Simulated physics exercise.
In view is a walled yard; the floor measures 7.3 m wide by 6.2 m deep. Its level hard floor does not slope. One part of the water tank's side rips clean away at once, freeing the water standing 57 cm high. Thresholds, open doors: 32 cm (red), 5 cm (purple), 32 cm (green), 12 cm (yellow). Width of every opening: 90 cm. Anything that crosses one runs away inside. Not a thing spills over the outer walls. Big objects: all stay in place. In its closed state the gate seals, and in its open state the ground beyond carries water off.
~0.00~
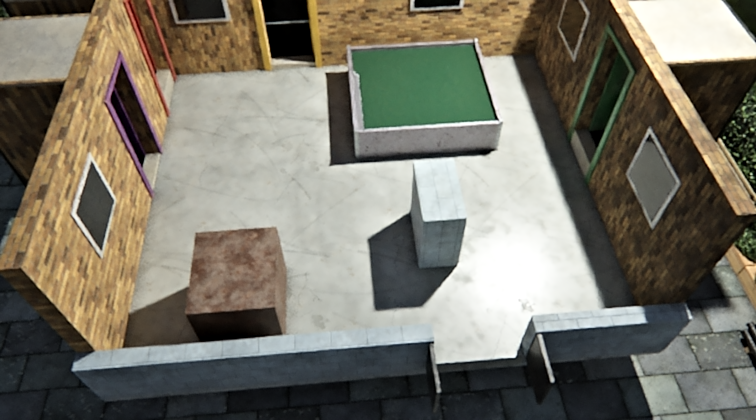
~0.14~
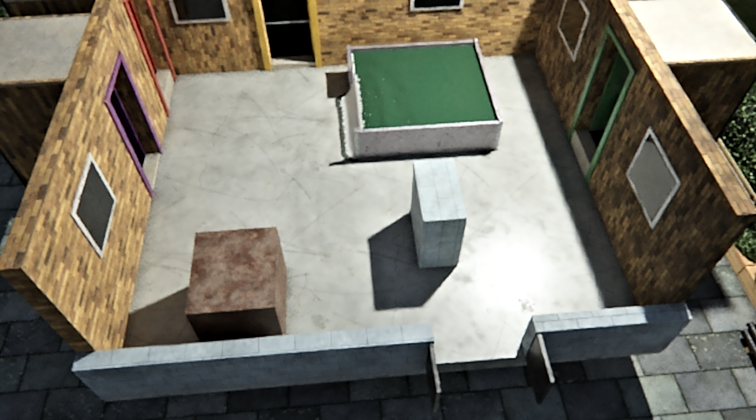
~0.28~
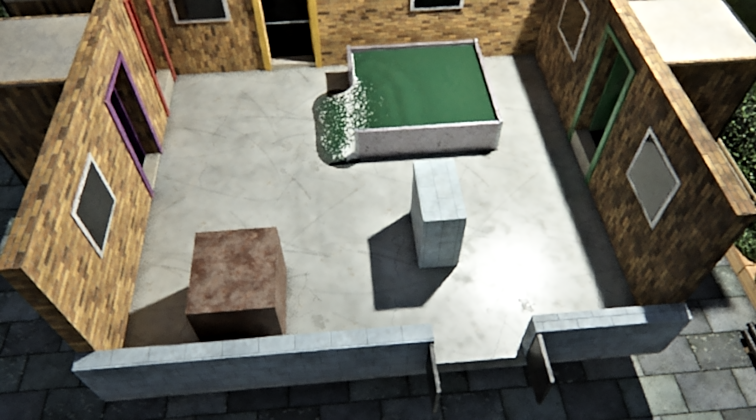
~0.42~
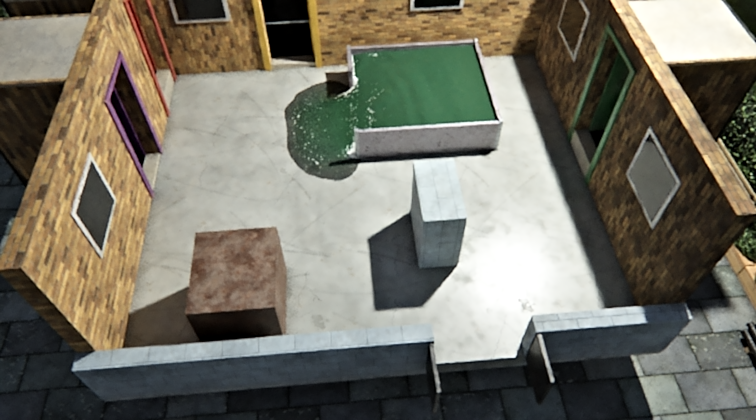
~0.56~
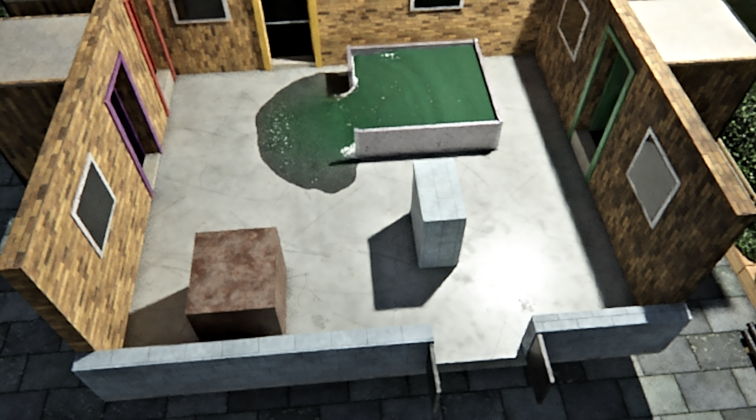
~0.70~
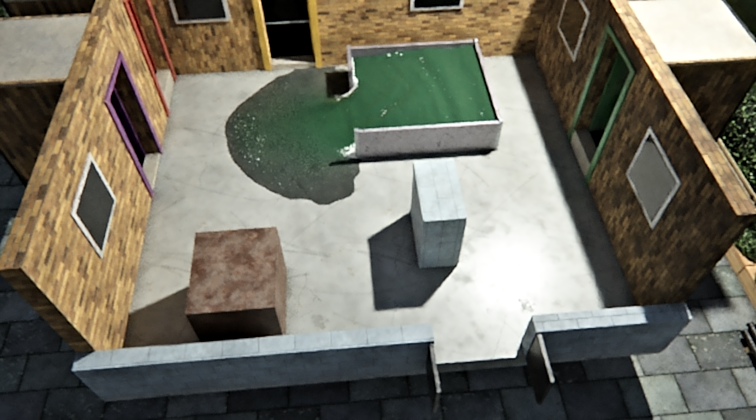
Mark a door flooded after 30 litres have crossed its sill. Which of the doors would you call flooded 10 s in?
I would call the red door not flooded; I would call the purple door flooded; I would call the green door not flooded; I would call the yellow door not flooded.
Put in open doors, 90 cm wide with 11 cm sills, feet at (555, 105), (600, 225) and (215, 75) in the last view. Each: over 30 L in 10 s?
So, in the order given, it's shy of the mark, then shy of the mark, then beyond the mark.
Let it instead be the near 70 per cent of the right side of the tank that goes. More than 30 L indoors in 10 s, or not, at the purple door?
Then: Purple short of it.
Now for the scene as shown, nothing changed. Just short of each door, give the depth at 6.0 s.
Readings (cm): Red = 11; purple = 13; green = 0; yellow = 10.
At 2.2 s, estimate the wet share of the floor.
Covered: Roughly 35 per cent.
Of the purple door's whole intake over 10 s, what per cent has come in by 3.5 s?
By then it's near 50% of the total.
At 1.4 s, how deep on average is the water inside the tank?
Depth, averaged: Around 40 centimetres.
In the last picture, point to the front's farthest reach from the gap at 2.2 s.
That's around (137, 281) in the last picture.
After 1.4 s water covers 30 % of the floor and is deepest (29 cm) near (343, 132); red door 10 cm at the sill, 0 L in, purple door 11 cm at the sill, 4 L in, green door not reached, yellow door 5 cm at the sill, 0 L in.
After 2.2 s water covers 35 % of the floor and is deepest (35 cm) near (176, 79); red door 27 cm at the sill, 0 L in, purple door 20 cm at the sill, 82 L in, green door not reached, yellow door 3 cm at the sill, 0 L in.
After 3.5 s water covers 40 % of the floor and is deepest (26 cm) near (119, 373); red door 23 cm at the sill, 0 L in, purple door 21 cm at the sill, 228 L in, green door not reached, yellow door 7 cm at the sill, 0 L in.
After 6.0 s water covers 60 % of the floor and is deepest (22 cm) near (119, 373); red door 11 cm at the sill, 0 L in, purple door 13 cm at the sill, 353 L in, green door not reached, yellow door 10 cm at the sill, 0 L in.
After 10.0 s water covers 85 % of the floor and is deepest (13 cm) near (146, 371); red door 8 cm at the sill, 0 L in, purple door 11 cm at the sill, 452 L in, green door 1 cm at the sill, 0 L in, yellow door 7 cm at the sill, 0 L in.
